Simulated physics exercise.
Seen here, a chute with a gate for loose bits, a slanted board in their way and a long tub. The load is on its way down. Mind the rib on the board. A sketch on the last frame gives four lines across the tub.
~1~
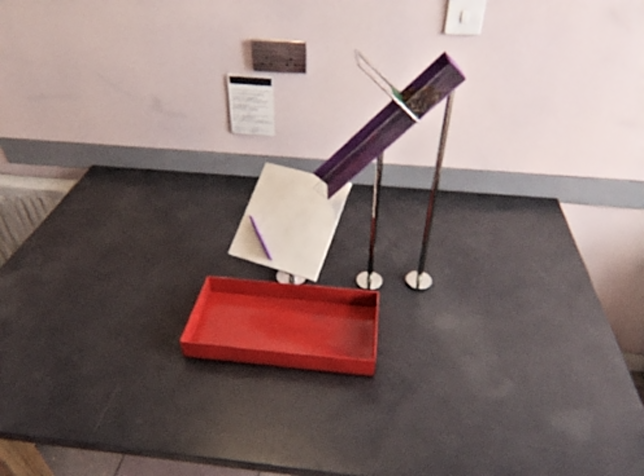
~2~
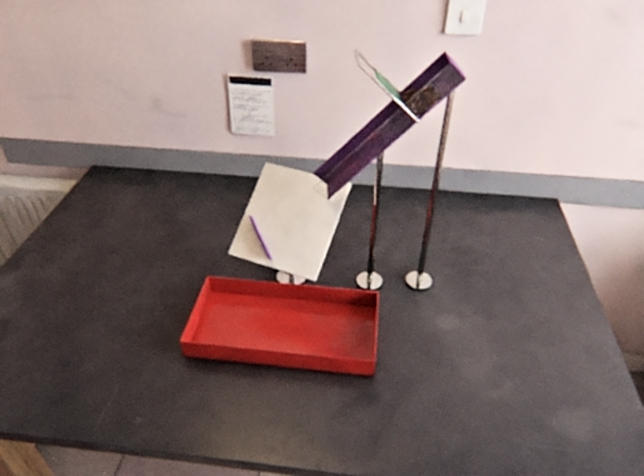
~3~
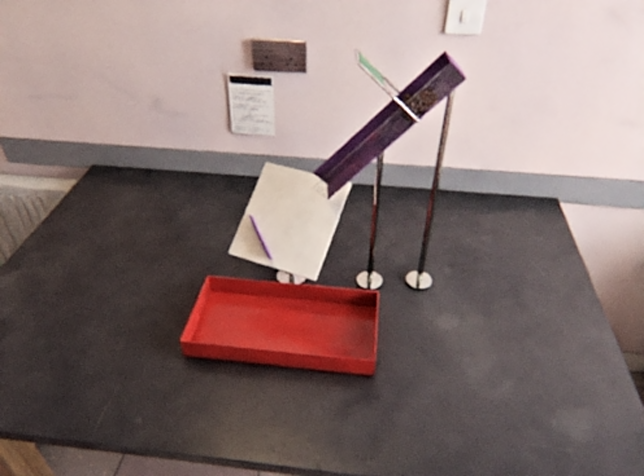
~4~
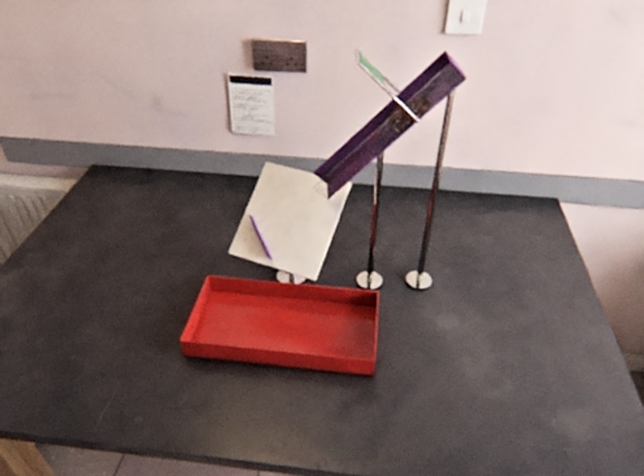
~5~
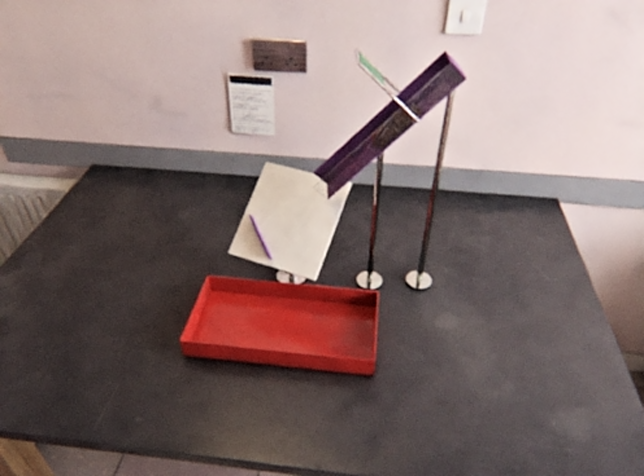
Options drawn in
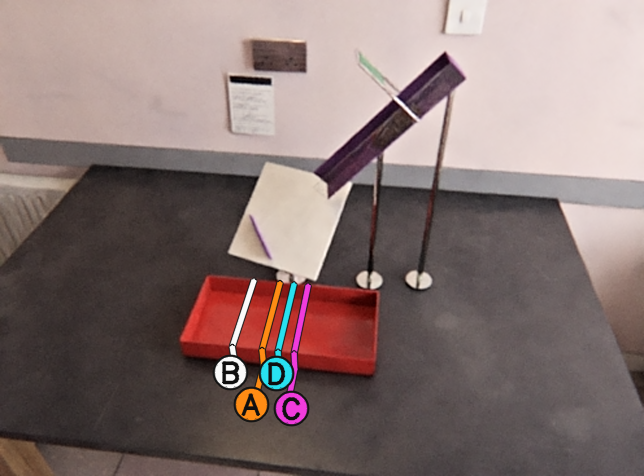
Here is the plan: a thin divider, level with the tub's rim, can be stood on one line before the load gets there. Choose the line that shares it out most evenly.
It is A.
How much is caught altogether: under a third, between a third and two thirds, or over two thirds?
It is over two thirds.
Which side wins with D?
More lands on the left.
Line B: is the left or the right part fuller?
The right side.
On the marked copy, line A crosses the front rim at (262, 349); line B crosses the front rim at (232, 346); line C crosses the front rim at (294, 352); line D crosses the front rim at (278, 350).
Choosing A, of what is caught, about half on the left of the divider, about half on the right.
Choosing B, of what is caught, a small part on the left of the divider, nearly all on the right.
Choosing C, of what is caught, all on the left of the divider, none on the right.
Choosing D, of what is caught, nearly all on the left of the divider, a small part on the right.
